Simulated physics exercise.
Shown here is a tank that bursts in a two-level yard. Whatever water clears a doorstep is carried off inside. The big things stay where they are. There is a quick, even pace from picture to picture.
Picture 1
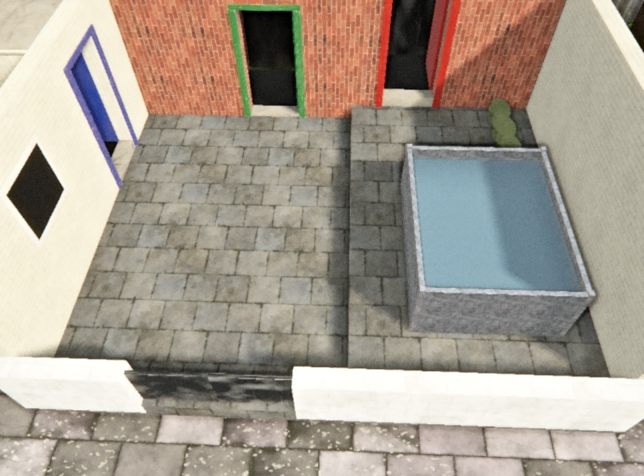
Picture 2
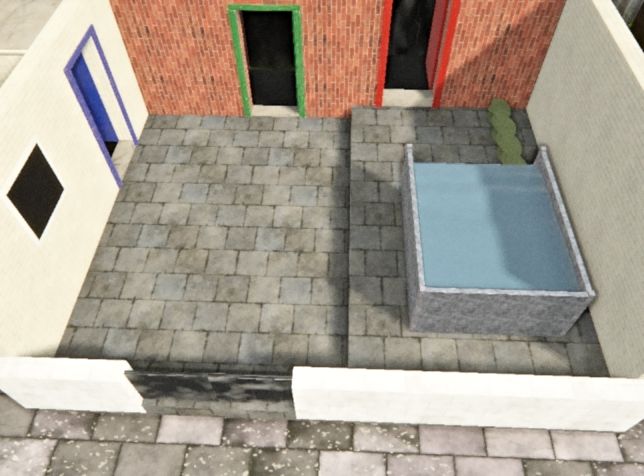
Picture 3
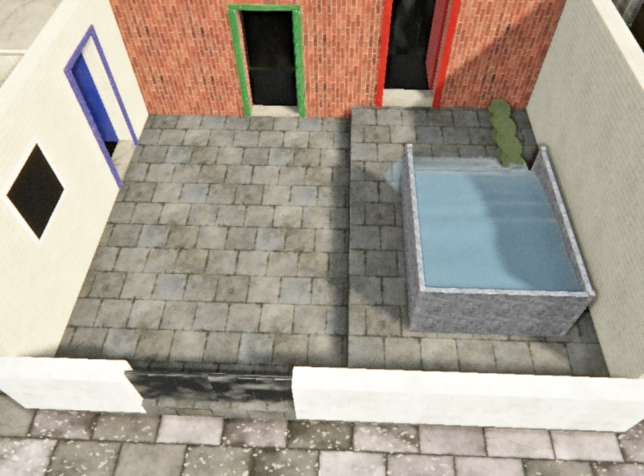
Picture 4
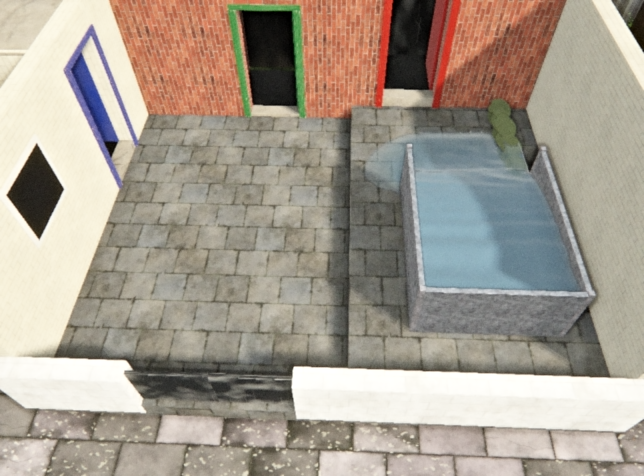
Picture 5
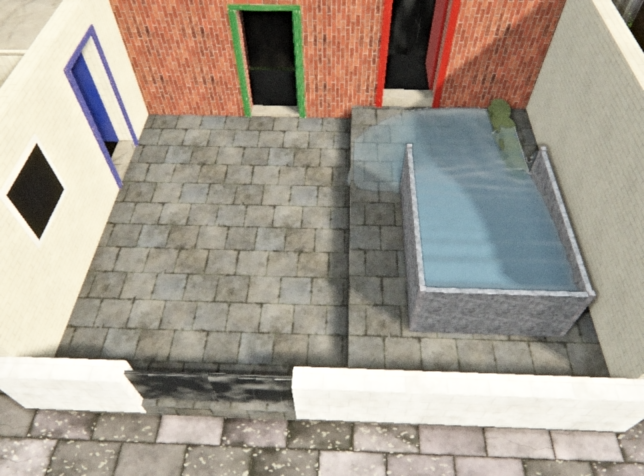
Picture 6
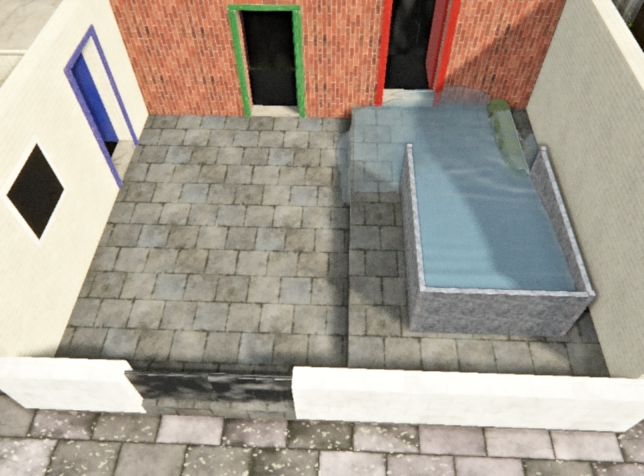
Water bursts from the far side of a grey stone tank in a two-level paved yard, seen from above by a still camera. The tank stands at the right near green bushes, with green-framed and red-framed doorways in the brick back wall and a blue-framed one in the cream left wall. The far panel disappears, and water spreads backward and leftward over the paving, reaching the back wall.
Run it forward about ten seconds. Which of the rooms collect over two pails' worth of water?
The red door collects over two pails; the green door collects over two pails; the blue door collects over two pails.
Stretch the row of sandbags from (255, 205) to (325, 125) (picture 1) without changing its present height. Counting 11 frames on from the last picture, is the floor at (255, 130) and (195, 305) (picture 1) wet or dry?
Taken in order, the two places are drenched and bare.
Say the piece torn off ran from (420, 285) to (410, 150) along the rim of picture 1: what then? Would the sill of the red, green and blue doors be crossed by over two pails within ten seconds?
Red stays within it, green exceeds the limit, blue exceeds the limit.
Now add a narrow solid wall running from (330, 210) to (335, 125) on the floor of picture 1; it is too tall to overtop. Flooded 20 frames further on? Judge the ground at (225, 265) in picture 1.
That spot is spared.
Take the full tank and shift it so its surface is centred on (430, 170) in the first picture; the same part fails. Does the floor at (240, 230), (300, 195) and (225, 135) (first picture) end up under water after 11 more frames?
In turn: Clear, dry, covered.
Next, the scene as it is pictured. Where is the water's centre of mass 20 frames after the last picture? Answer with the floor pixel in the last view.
Around pixel (377, 175) of the last picture.
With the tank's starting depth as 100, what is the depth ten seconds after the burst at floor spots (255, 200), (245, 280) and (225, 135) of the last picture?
Respectively 8, 10 and 12 per cent.
A moment on, water covers 25 % of the floor; the red door far over two buckets in, the green door wet at the sill, nothing in, the blue door not reached.
Next, water covers 35 % of the floor; the red door far over two buckets in, the green door under two buckets in, the blue door not reached.
Then, water covers 60 % of the floor; the red door far over two buckets in, the green door over two buckets in, the blue door over two buckets in.
Later, water covers 85 % of the floor; the red door far over two buckets in, the green door over two buckets in, the blue door over two buckets in.
In the end, water covers 90 % of the floor; the red door far over two buckets in, the green door over two buckets in, the blue door far over two buckets in.
